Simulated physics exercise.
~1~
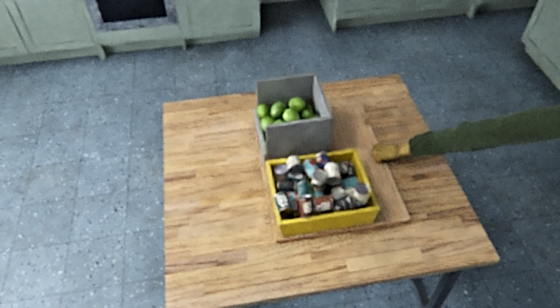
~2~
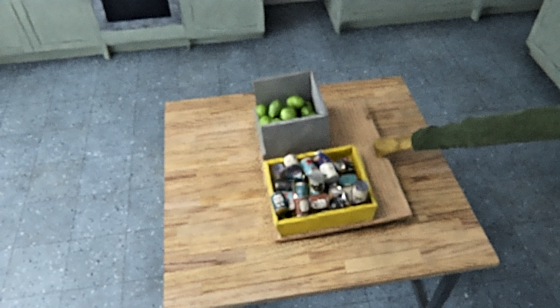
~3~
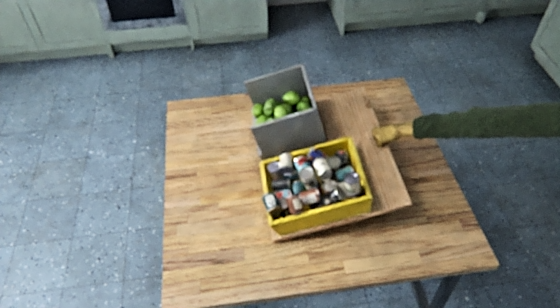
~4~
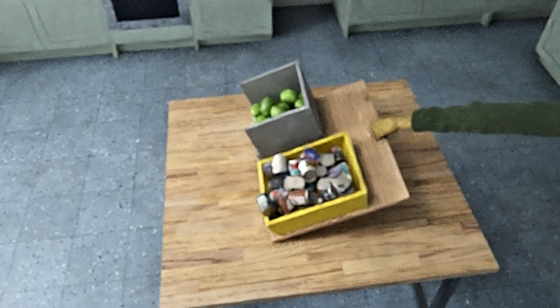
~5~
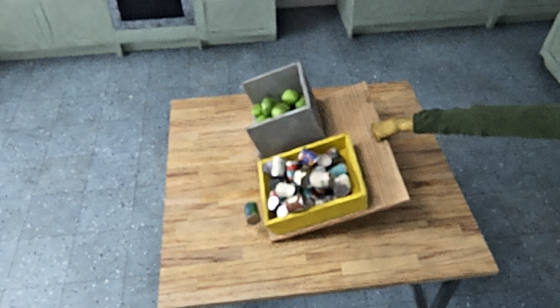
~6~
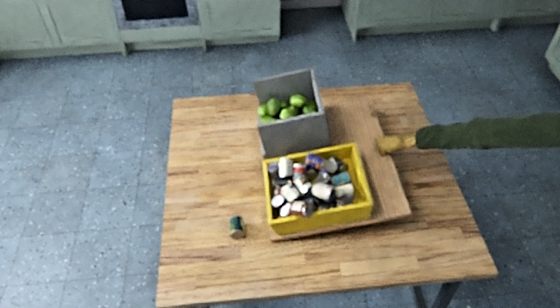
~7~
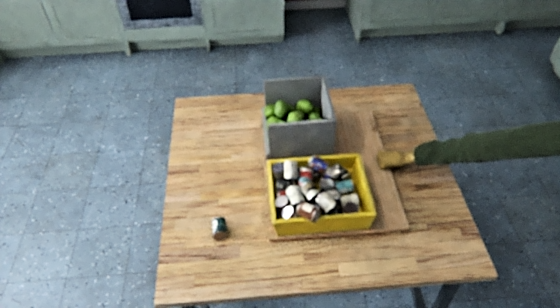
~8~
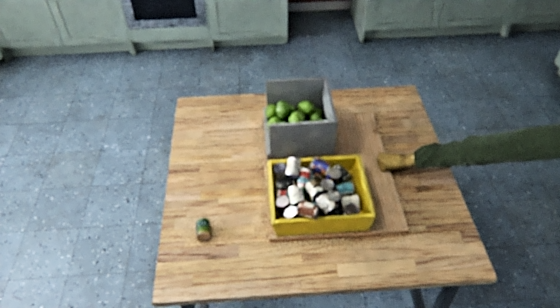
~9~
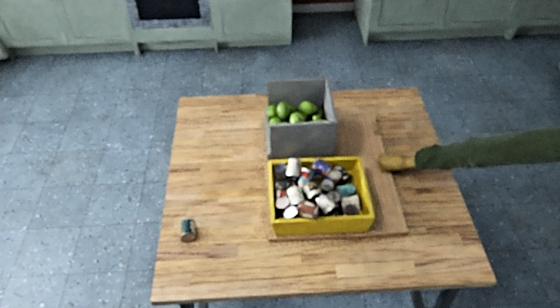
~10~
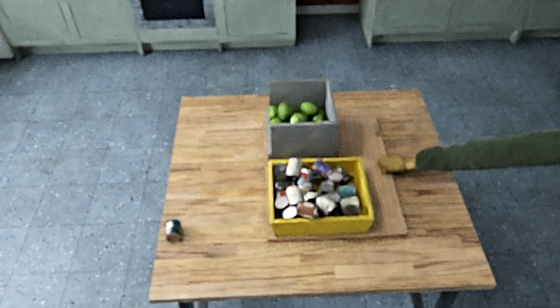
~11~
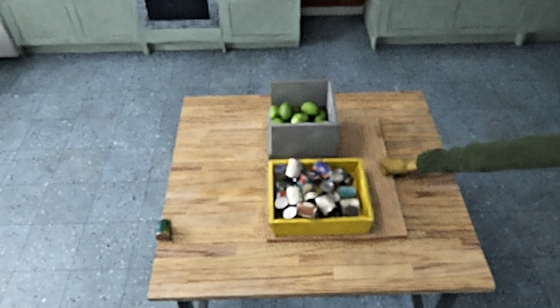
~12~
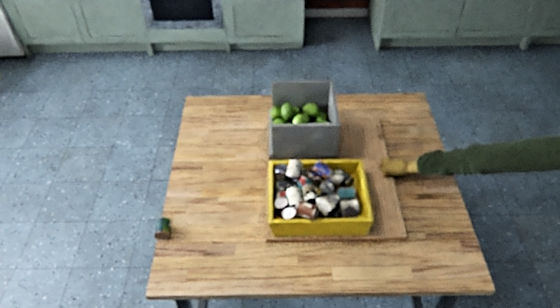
A tilting board spills one small tin from a yellow tote, which rolls left across the table.
